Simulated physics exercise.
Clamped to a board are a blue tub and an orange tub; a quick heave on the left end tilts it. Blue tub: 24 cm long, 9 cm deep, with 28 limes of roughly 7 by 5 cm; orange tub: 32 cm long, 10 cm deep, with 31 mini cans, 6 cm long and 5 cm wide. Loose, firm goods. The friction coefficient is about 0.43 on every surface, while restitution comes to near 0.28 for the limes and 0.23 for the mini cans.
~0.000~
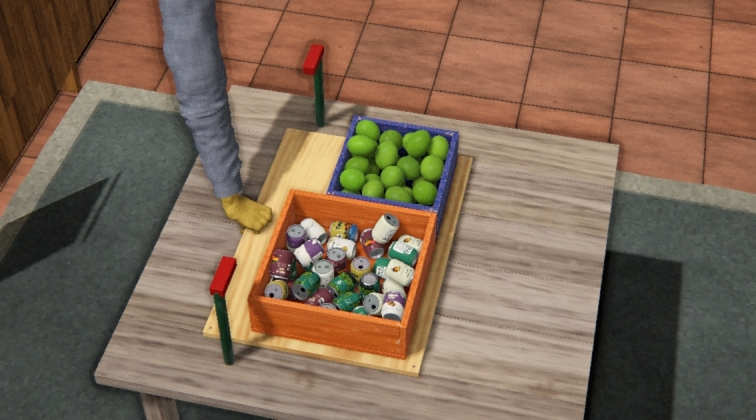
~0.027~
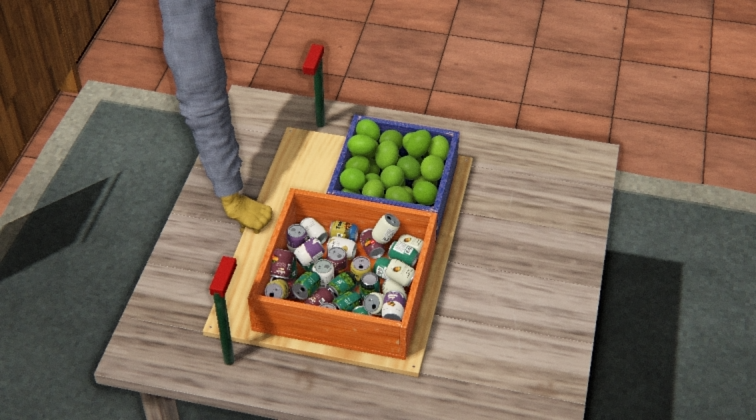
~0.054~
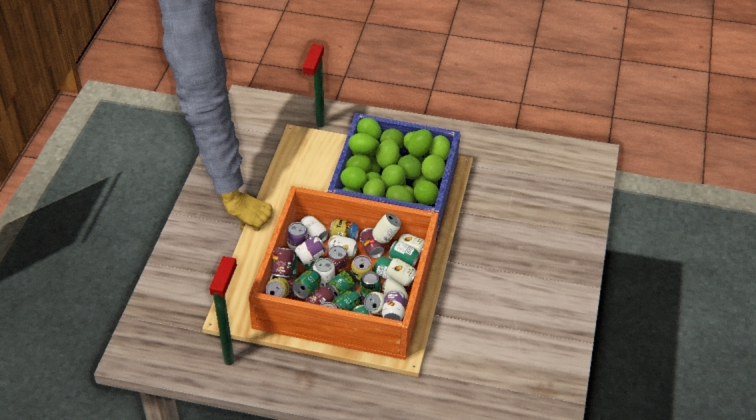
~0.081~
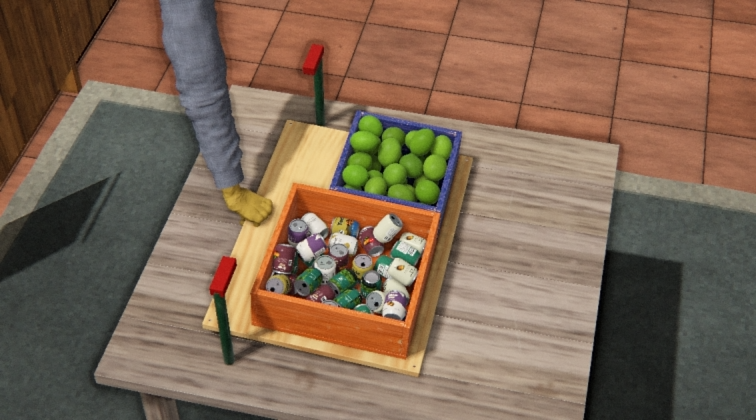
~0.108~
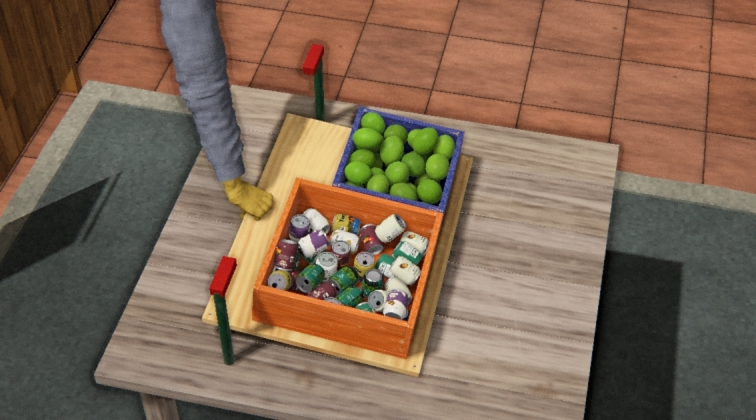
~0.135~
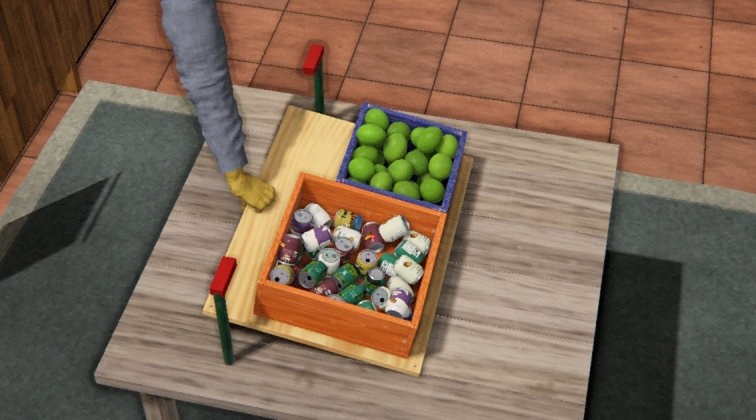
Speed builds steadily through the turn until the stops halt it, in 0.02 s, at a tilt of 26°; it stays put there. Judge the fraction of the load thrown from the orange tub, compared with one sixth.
It doesn't lose a full sixth.
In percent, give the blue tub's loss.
Loss for the blue tub - 15 per cent.
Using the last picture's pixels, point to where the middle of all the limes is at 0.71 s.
In the last picture they centre on about (432, 160).
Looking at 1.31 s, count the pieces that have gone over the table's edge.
The total is close to 1.
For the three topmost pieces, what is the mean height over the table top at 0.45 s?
I'd put it close to 24 cm.
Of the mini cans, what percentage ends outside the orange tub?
Somewhere close to 5 per cent, I reckon.
After 0.21 s, the lift is arrested.
After 0.31 s, tilt 26°; 0 of 28 out of the blue tub and 0 of 31 out of the orange tub.
After 0.45 s, tilt 26°; 1 of 28 out of the blue tub and 0 of 31 out of the orange tub.
After 0.71 s, tilt 26°; 2 of 28 out of the blue tub and 2 of 31 out of the orange tub.
Final count (at 1.31 s), 4 of 28 out of the blue tub and 2 of 31 out of the orange tub. Asked share, 2 of 31, 6 per cent.
